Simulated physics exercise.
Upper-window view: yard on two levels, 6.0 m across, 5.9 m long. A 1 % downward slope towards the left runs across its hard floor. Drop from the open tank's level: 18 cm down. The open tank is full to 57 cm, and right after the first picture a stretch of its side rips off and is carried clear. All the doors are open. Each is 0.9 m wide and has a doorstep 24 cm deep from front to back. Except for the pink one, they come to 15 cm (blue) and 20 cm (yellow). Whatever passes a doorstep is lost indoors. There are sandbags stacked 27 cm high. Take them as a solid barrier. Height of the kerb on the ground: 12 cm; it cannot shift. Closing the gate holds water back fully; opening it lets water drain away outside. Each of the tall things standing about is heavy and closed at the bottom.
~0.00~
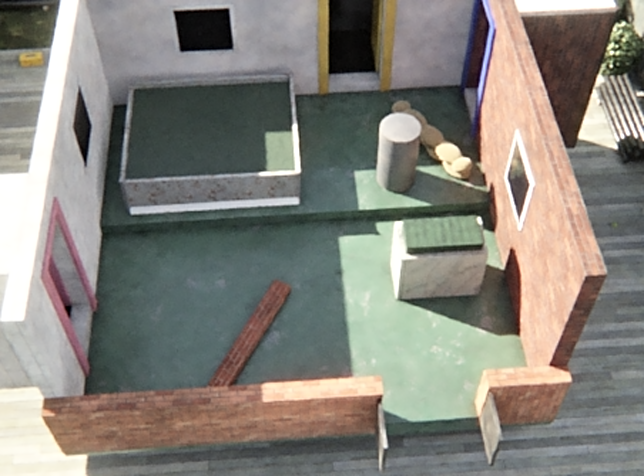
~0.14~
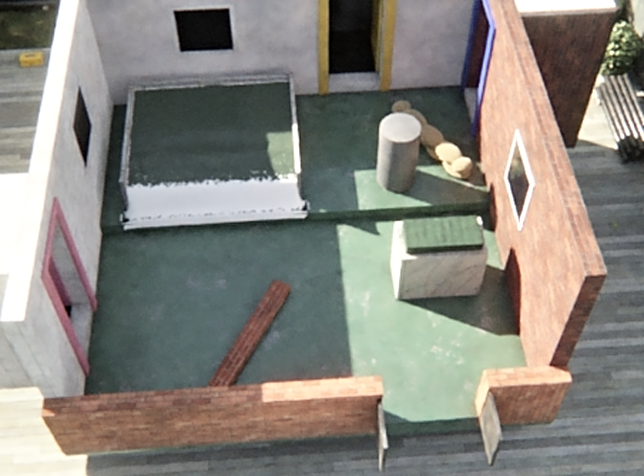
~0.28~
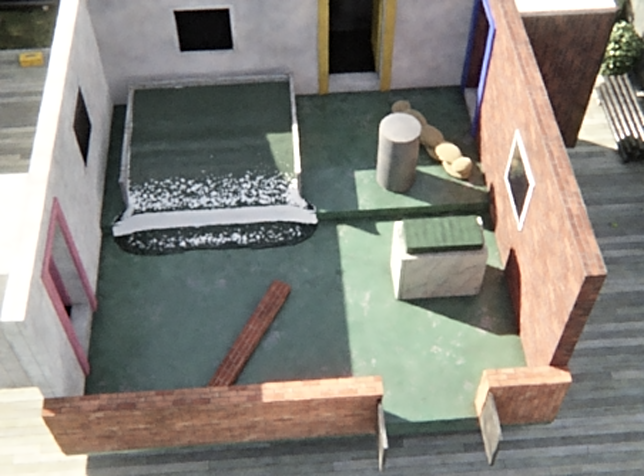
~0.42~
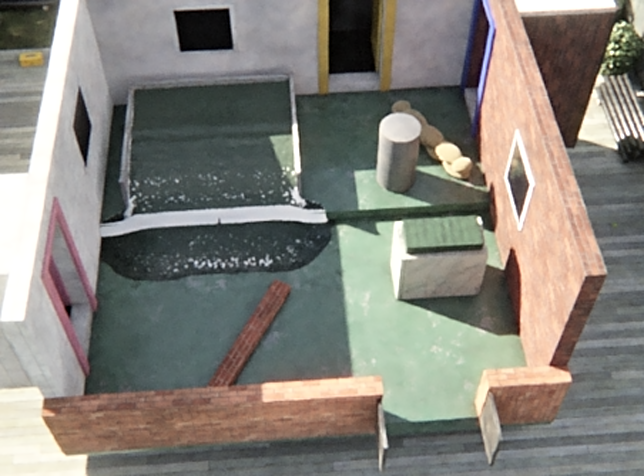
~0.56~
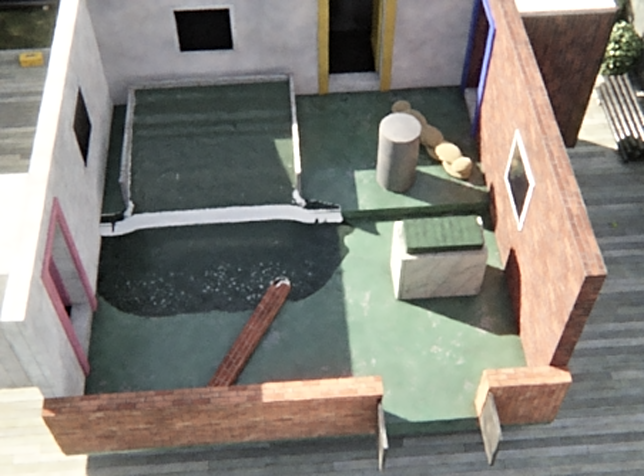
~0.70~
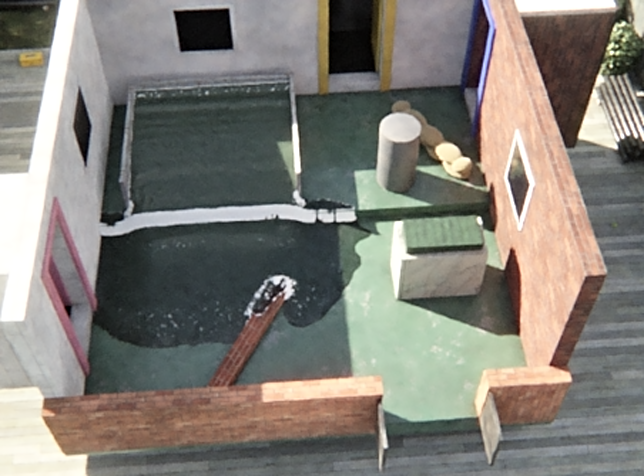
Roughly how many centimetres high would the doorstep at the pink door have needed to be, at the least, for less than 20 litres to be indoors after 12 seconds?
At least 27 cm or so.
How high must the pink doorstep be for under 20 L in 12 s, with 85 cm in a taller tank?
Some 39 cm.
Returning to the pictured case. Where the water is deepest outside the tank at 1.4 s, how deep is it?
Roughly 48 cm.
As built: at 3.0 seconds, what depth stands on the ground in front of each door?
Depths in cm: Blue 0, yellow 0, pink 33.
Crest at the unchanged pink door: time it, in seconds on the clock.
At roughly 2.8 s.
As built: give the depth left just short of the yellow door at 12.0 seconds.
It comes to about 0.5 centimetres deep.
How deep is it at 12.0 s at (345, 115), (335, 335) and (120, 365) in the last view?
Roughly 1, 7 and 17 centimetres.
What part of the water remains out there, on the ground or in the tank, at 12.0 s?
I'd estimate some 78 in a hundred.
After 1.4 s water covers 45 % of the floor, deepest (48 cm) near (178, 421); 14 cm at the pink door, 0 litres in over its 24 cm doorstep.
After 3.0 s water covers 55 % of the floor, deepest (42 cm) near (81, 427); 33 cm at the pink door, 12 litres in over its 24 cm doorstep.
After 12.0 s water covers 75 % of the floor, deepest (24 cm) near (81, 427); 17 cm at the pink door, 35 litres in over its 24 cm doorstep.
At the pink door as built, the water arrived by 0.8 s and peaked near 34 cm at 2.8 s.
With a doorstep of 24 cm, 33 litres would have come in within the 12 s; with 32 cm, 6 litres. So under 20 litres takes about 27 cm.
